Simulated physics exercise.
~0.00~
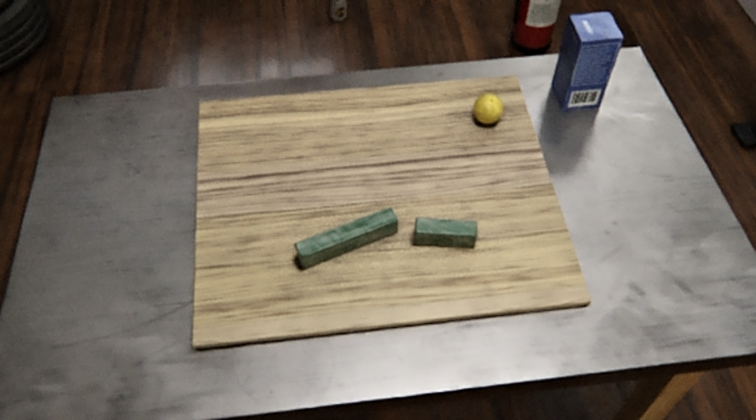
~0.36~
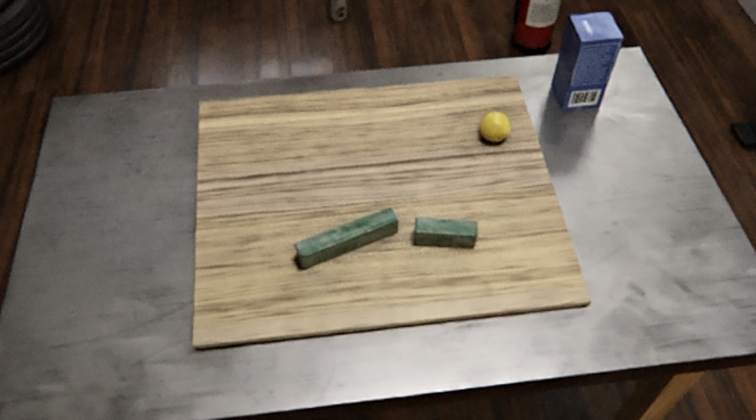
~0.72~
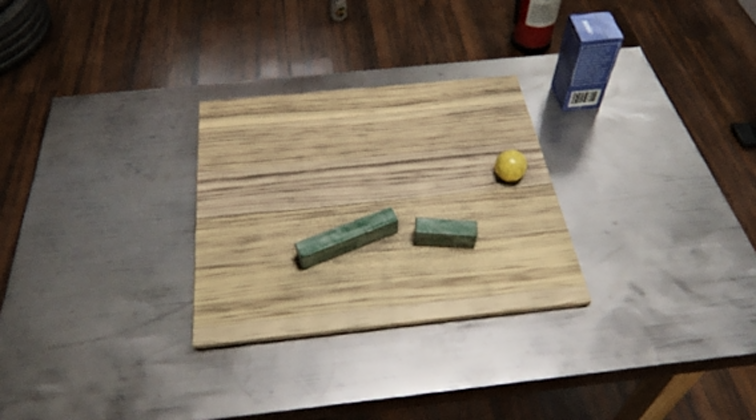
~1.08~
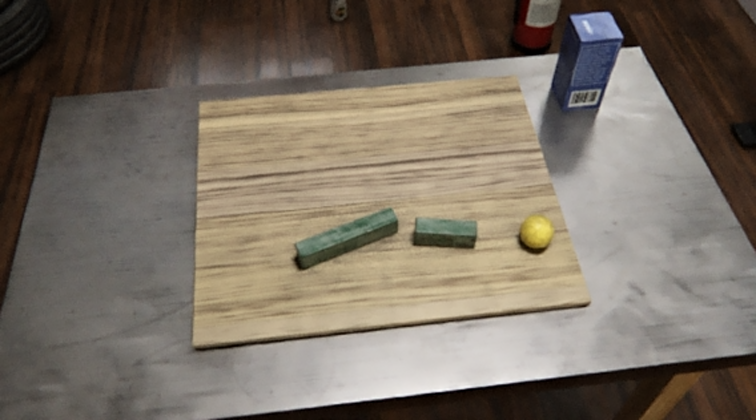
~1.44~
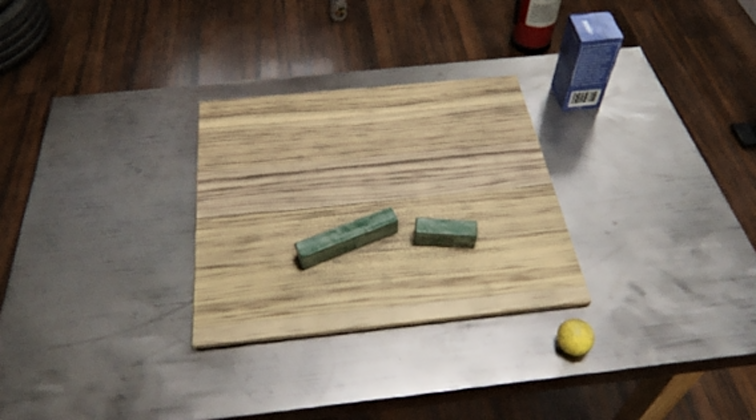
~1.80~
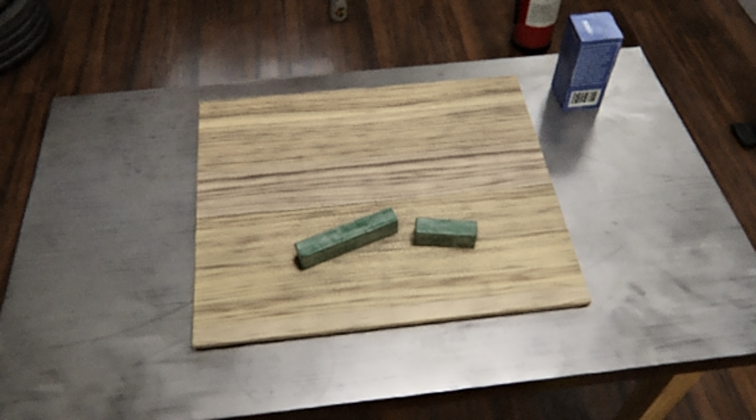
At first, a small yellow ball, perhaps a fruit, sits near the upper right corner of a wooden board on a grey table, with two green blocks lower on the board and a blue carton standing beyond its far right corner. The ball starts rolling slowly towards the viewer, drifting slightly right. It picks up speed and passes to the right of the shorter green block without touching it. It then leaves the board over the near edge, close to the right corner, and reaches the tabletop. Finally, it is out of sight, while the blocks and carton remain in place.
